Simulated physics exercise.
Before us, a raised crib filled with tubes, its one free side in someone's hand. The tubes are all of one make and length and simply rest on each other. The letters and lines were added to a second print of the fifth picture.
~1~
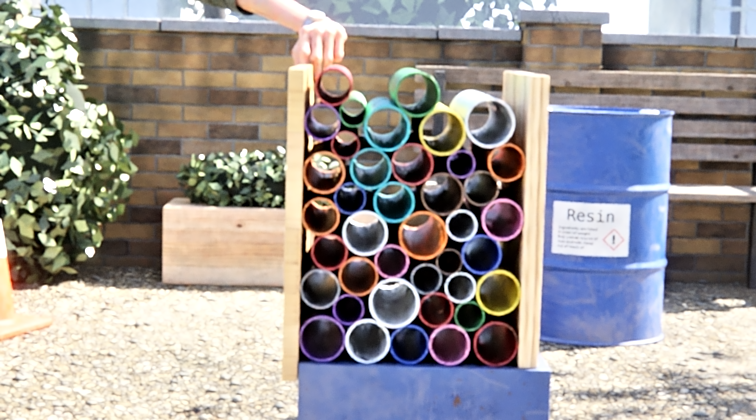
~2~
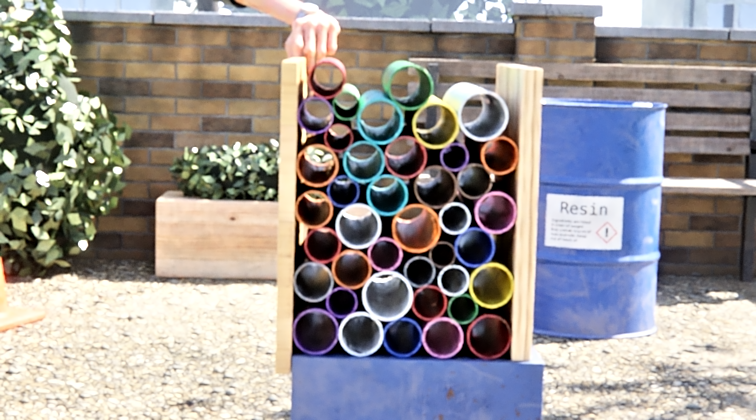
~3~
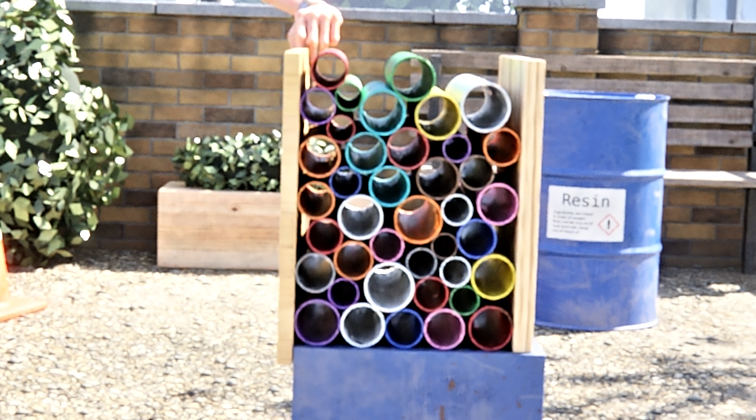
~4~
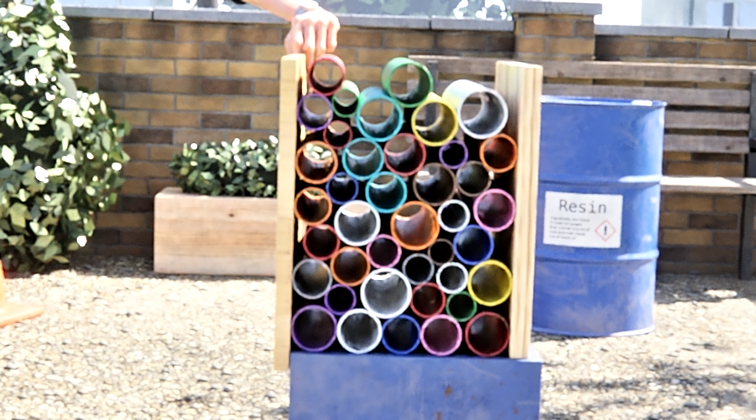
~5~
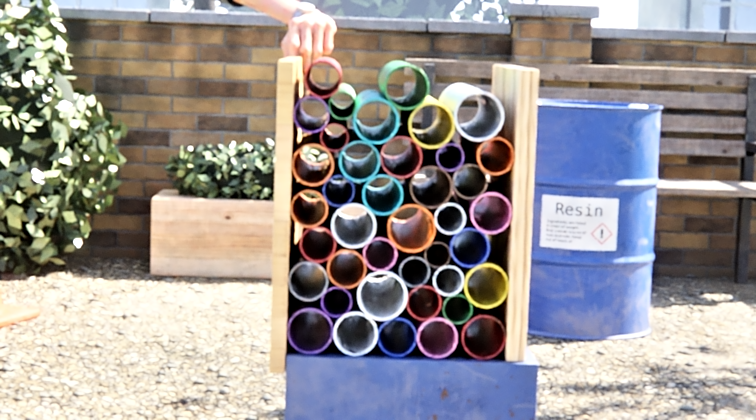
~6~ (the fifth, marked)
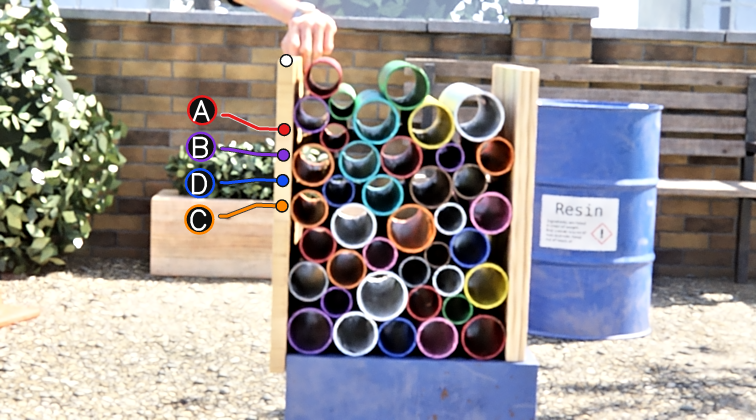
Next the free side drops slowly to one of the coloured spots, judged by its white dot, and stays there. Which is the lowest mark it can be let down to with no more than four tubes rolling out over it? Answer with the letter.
The answer is mark D.
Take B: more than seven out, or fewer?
It loses fewer than seven.
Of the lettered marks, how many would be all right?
Three of them.
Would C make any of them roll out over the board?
Yes, at C.
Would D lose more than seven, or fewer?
At D, fewer than seven.
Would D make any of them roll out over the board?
Yes.
On the marked copy, A at (284, 129); B at (284, 155); C at (282, 206); D at (283, 181); the white dot at (286, 61).
With D. Early on, top of the board (293, 115).
Further on, top of the board (291, 178).
At the end, top of the board (291, 180), three out over the board.
As for the rest, A one out over the board; B one out over the board; C five out over the board.
